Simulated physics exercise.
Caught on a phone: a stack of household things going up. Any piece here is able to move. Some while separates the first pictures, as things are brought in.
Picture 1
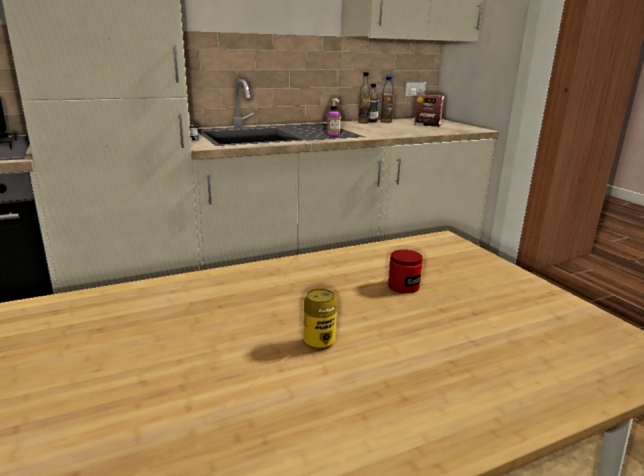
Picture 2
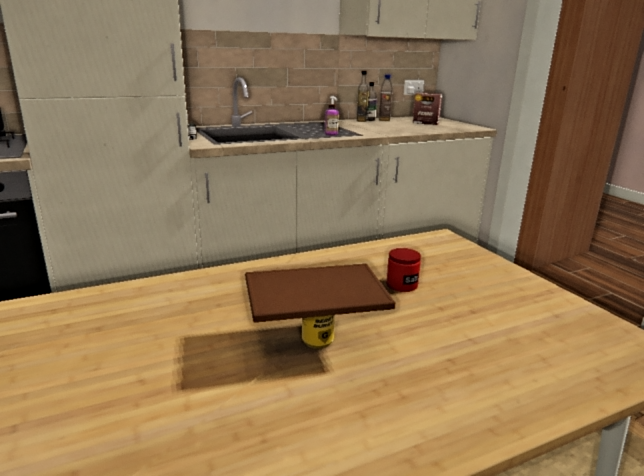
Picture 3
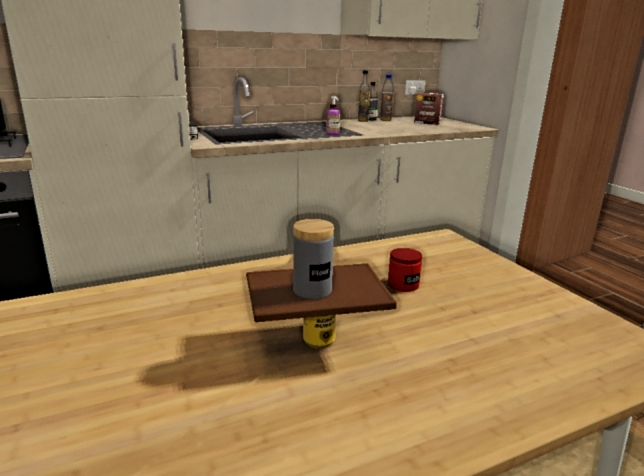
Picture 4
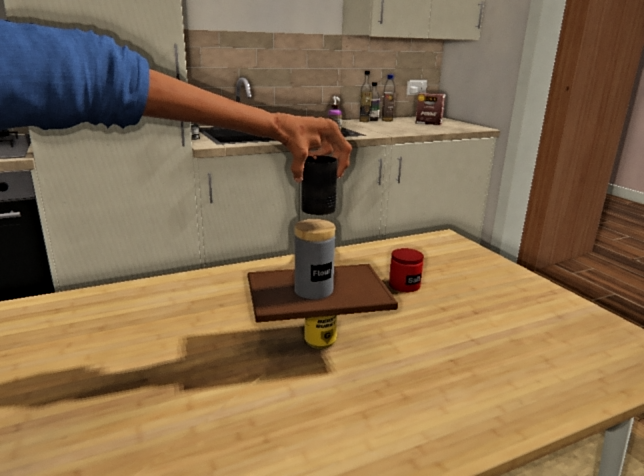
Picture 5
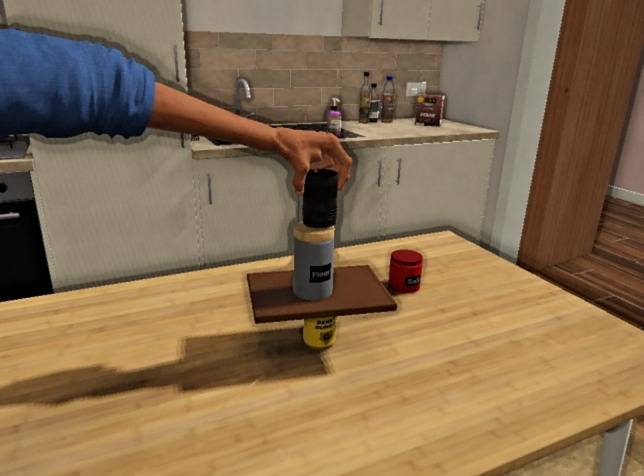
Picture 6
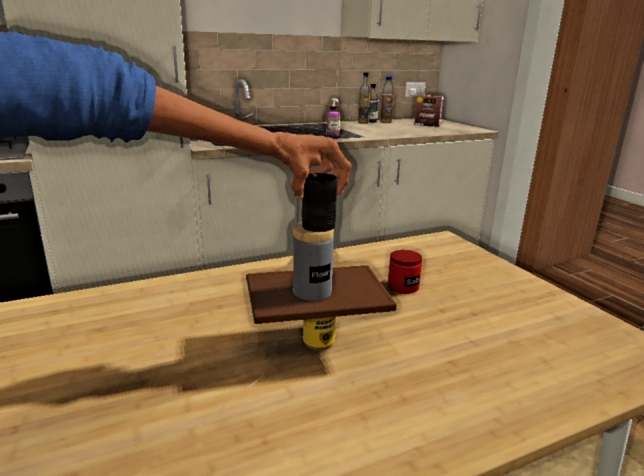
In a kitchen, a yellow container and a red jar sit on a wooden table. A brown board appears on top of the yellow container, then a grey jar on the board. A hand reaches in from the left, lowers a black cup onto the grey jar, and keeps its fingers on it.
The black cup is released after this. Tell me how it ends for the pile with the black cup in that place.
It ends with the pile still standing.
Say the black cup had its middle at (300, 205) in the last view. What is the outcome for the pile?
Stands firm.
Then, 0.70 s later than the last frame, all is still.
Then, 1.90 s later than the last frame, black cup resting near (319, 203).
When it is over, all 5 as before. End places, in pixels of the last picture, black cup near (319, 203). The pile holds.
